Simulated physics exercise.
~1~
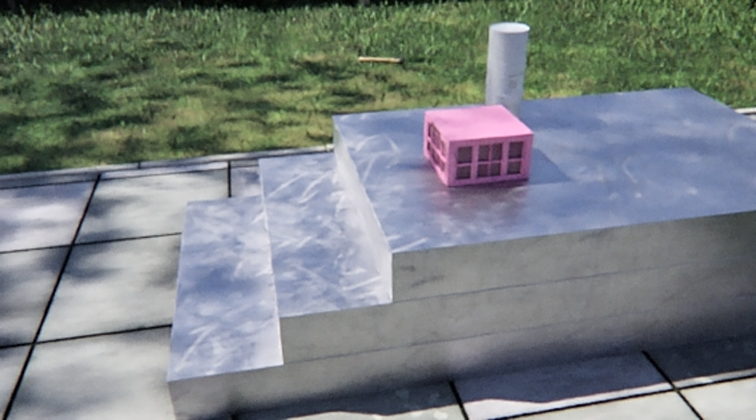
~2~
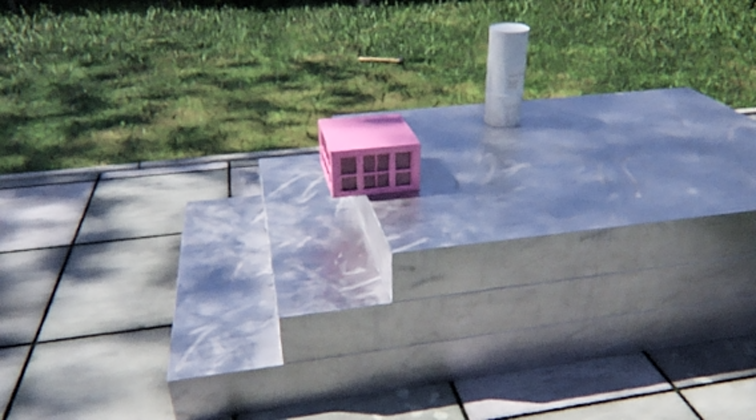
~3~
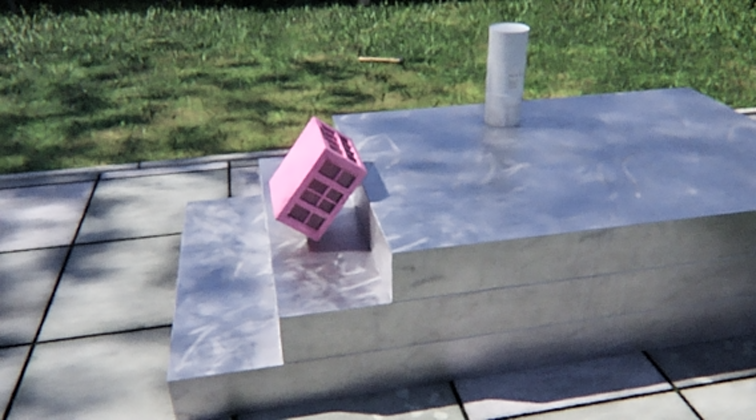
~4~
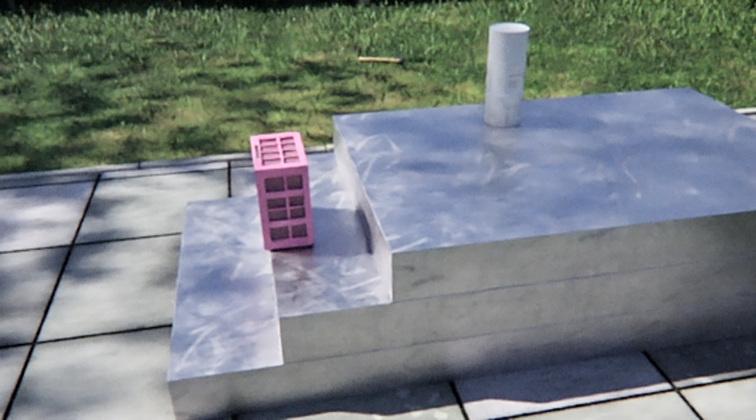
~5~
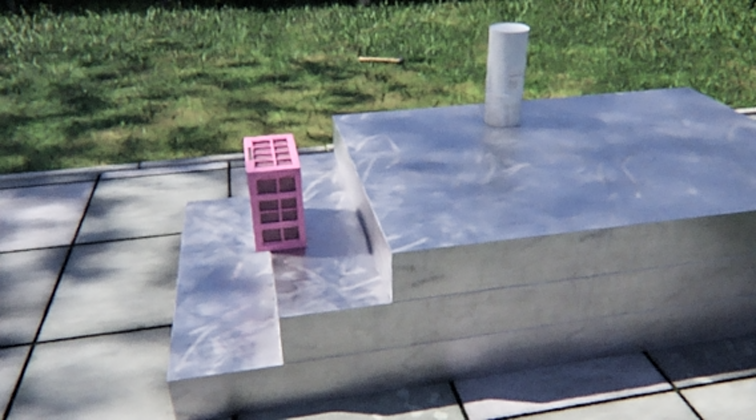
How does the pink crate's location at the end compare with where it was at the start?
It starts on the top landing near the white canister and ends farther left and lower down, resting on a step below the landing.
Grey stone steps with a pink crate sliding left off the landing, tipping over the edge and standing upright on a step below.
